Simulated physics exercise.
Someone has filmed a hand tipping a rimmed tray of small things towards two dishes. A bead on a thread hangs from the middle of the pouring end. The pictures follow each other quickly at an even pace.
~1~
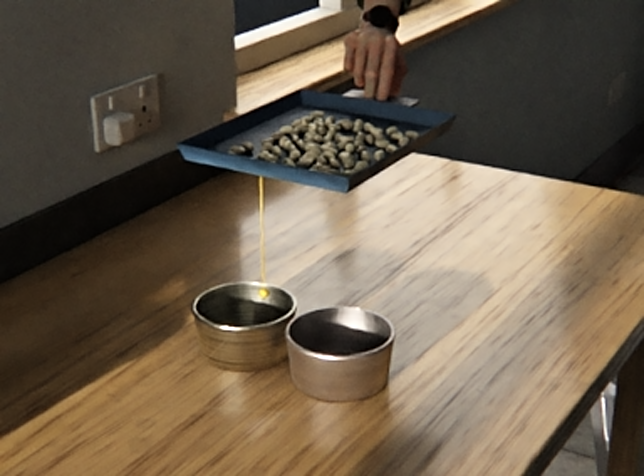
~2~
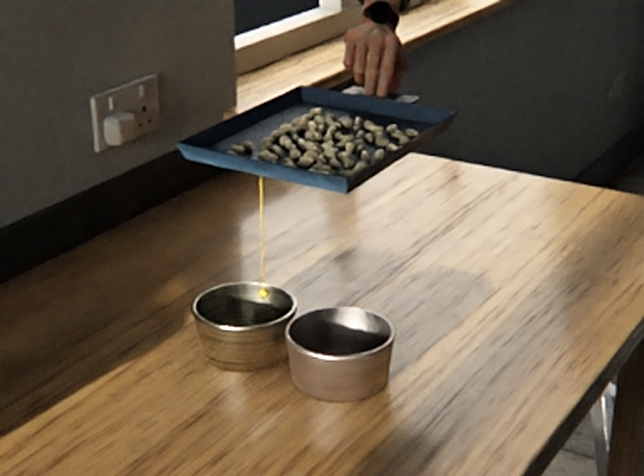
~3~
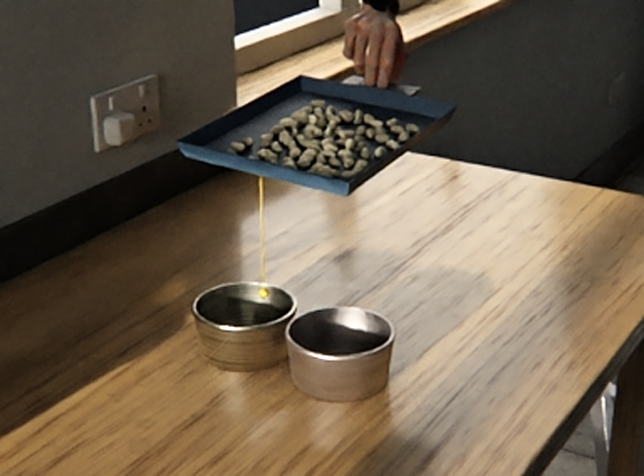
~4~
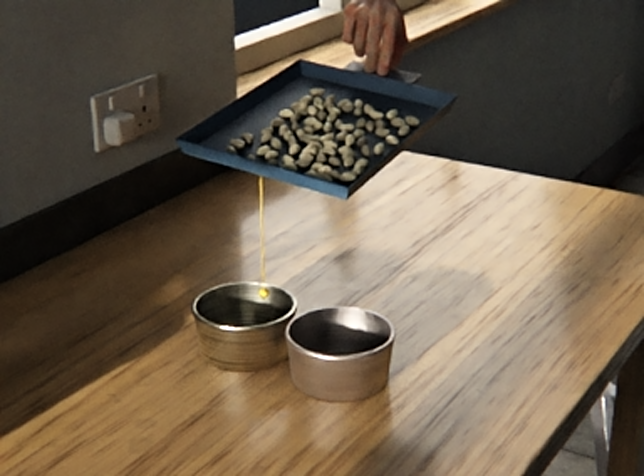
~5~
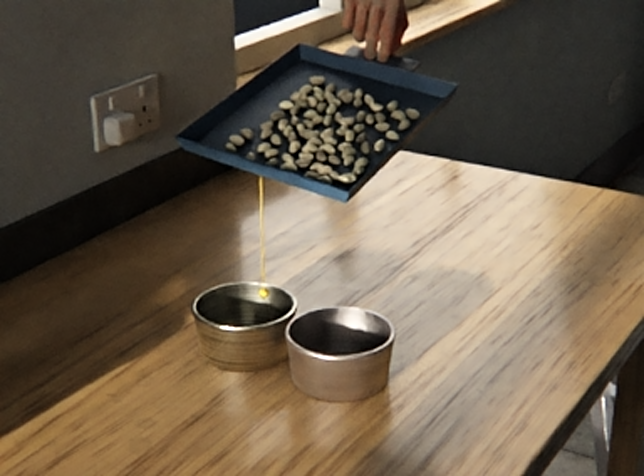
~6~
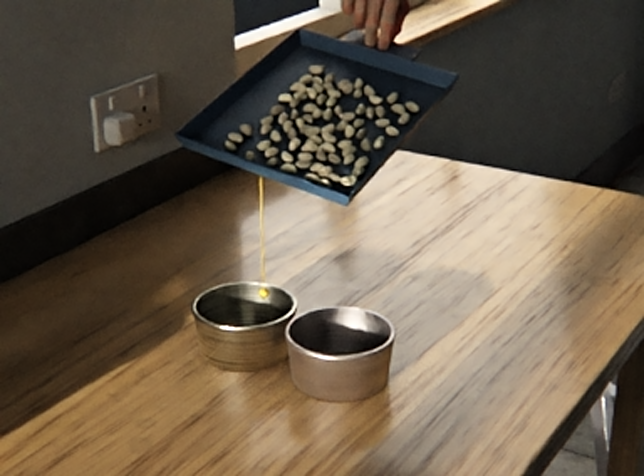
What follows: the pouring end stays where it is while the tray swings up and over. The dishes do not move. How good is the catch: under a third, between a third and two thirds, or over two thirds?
Together they catch over two thirds.
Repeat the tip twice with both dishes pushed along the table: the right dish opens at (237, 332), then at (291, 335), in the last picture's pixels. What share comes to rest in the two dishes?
First some 20, then 70 per cent.
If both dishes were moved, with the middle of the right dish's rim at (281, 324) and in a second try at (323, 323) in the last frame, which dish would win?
One: The right-hand dish. Two: The right dish.
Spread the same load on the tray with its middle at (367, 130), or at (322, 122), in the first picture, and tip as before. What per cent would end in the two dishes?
Roughly 90 per cent, and 70 per cent.
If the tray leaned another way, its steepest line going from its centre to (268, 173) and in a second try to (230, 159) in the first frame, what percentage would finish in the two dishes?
Roughly 30 per cent, and 30 per cent.
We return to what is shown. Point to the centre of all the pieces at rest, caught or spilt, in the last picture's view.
Roughly at (338, 369).
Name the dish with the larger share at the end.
Fuller: The right-hand dish.
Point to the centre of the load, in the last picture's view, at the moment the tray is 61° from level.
Close to (321, 154).
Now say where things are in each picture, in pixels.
In the first picture, corners of the pouring end at (185, 143) and (346, 175), level; middle of the load at (328, 148), white beans; left dish at (215, 343); right dish at (313, 372); bead on its thread at (264, 293).
In the second picture, corners of the pouring end at (185, 142) and (346, 176), level; middle of the load at (328, 147).
In the third picture, corners of the pouring end at (185, 140) and (346, 179), tipped barely, lowest at the right corner; middle of the load at (328, 144).
In the fourth picture, corners of the pouring end at (184, 138) and (346, 183), tipped a little, lowest at the right corner; middle of the load at (328, 139).
In the fifth picture, corners of the pouring end at (184, 135) and (346, 187), tipped a little, lowest at the right corner; middle of the load at (328, 134).
In the sixth picture, corners of the pouring end at (183, 133) and (346, 191), tipped clearly, lowest at the right corner; middle of the load at (328, 130); left dish at (215, 343); right dish at (313, 372).
Soon, tray tipped steeply; all on the tray.
A while on, tray tipped right over; about a third on the tray; about a quarter in the right dish; about a third in the air.
Towards the end, tray tipped past a quarter turn; most in the right dish; a small part outside both.
Finally, tray tipped past a quarter turn; most in the right dish; none in the left dish; a small part outside both.
